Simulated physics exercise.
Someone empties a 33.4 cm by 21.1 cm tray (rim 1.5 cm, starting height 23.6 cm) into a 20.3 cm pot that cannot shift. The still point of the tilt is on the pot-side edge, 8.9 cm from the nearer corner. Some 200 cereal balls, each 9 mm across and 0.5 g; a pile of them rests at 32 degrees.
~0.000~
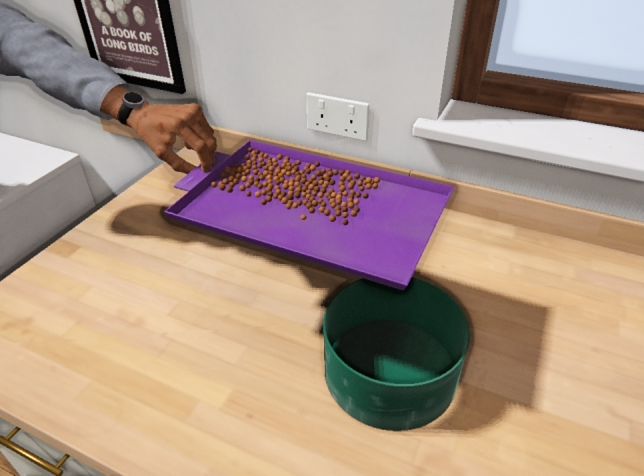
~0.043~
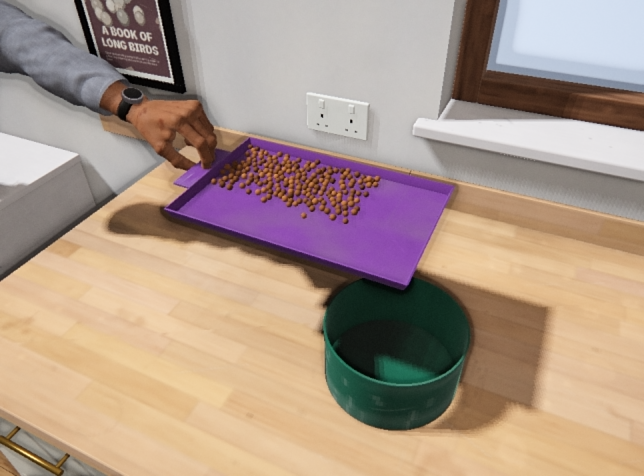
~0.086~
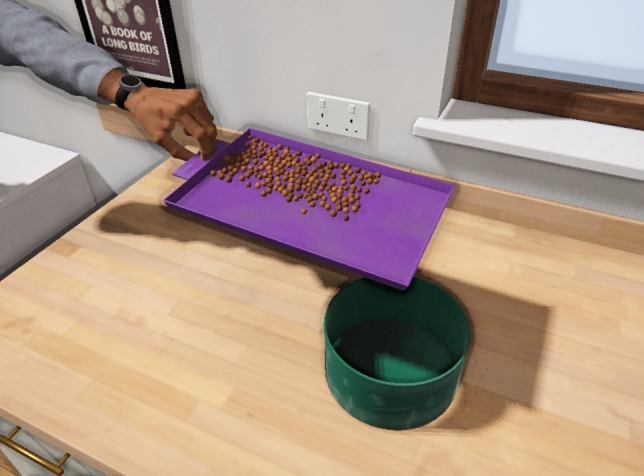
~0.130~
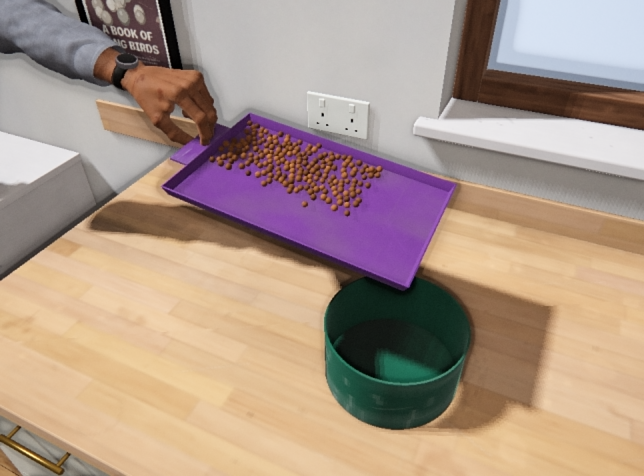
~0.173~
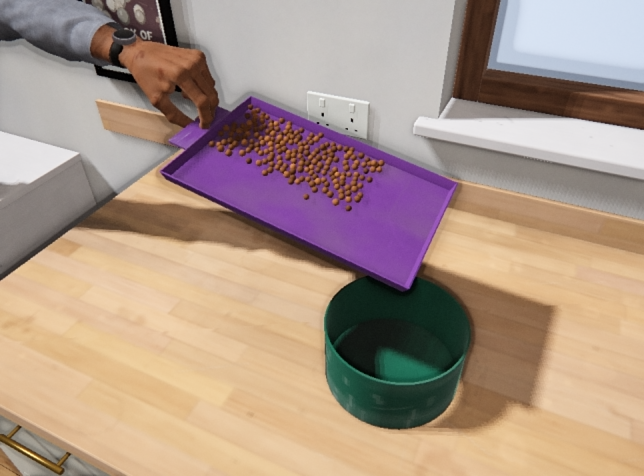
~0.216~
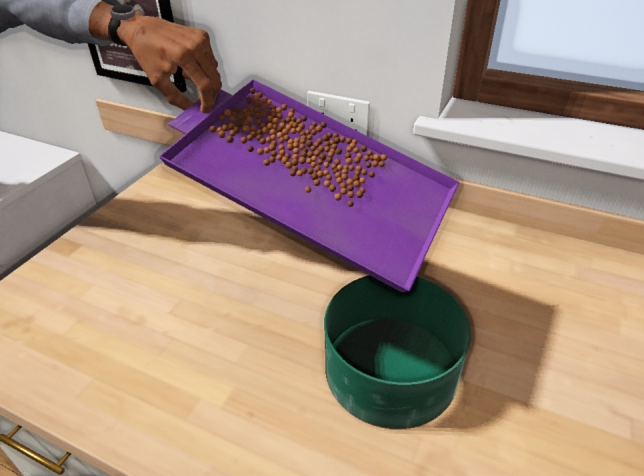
The footage shows a hand at the left gripping a purple tray of small round brown pieces and steadily raising that end, tilting the tray toward a green pot on a wooden countertop while the pieces stay bunched near the raised end.
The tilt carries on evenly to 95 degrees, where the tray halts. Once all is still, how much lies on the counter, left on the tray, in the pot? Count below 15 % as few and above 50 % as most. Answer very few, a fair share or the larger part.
Counter the larger part, tray very few, pot a fair share.
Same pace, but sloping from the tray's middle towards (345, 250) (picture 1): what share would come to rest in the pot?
Some 60 per cent.
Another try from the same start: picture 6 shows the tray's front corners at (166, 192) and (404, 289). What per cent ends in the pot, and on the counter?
Pot 80, counter 20.
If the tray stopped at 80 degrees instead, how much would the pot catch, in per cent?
Then about 35 per cent.
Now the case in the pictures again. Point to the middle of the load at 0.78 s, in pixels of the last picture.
Around (456, 305).
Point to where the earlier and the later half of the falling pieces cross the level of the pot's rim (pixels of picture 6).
First near (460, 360), later near (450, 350).
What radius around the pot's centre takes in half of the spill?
Roughly 26 cm.
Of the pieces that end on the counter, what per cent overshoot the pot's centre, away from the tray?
About 100 per cent.
After 0.55 s, tilt 55 degrees; the tray holds 100 %, the pot 0 %.
After 0.78 s, tilt 81 degrees; the tray holds 25 %, the pot 5 %.
Then, at 1.12 s, tilt 95 degrees; the tray holds 0 %, the pot 35 %.
By 1.8 s all is still; counter 65 %, tray 0 %, pot 35 %.
